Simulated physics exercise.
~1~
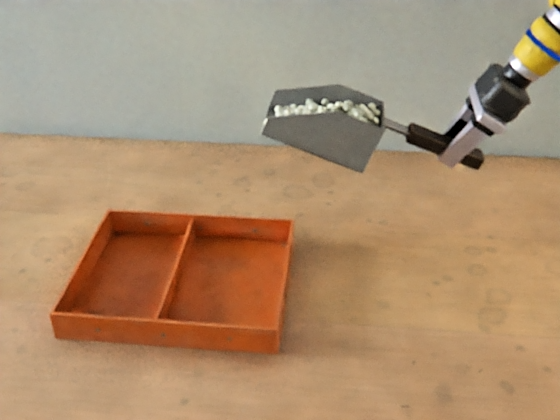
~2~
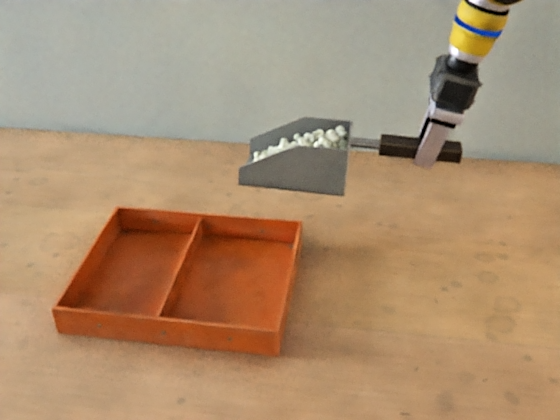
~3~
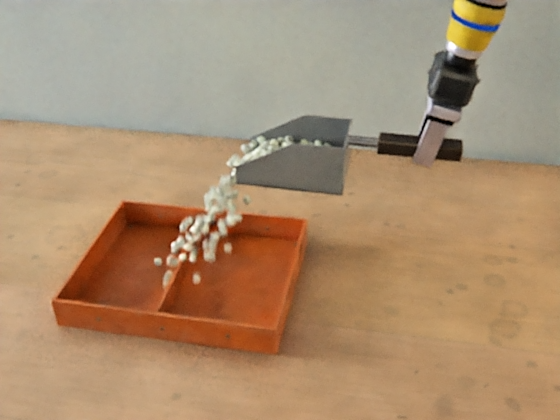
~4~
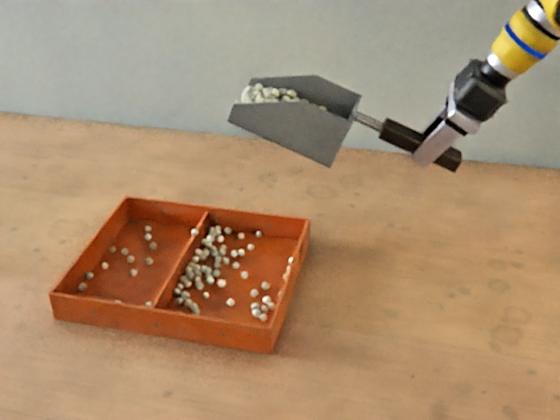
Robot arm lowering and leveling a metal scoop, spilling some pale beads into a divided orange tray, then tipping it back up.
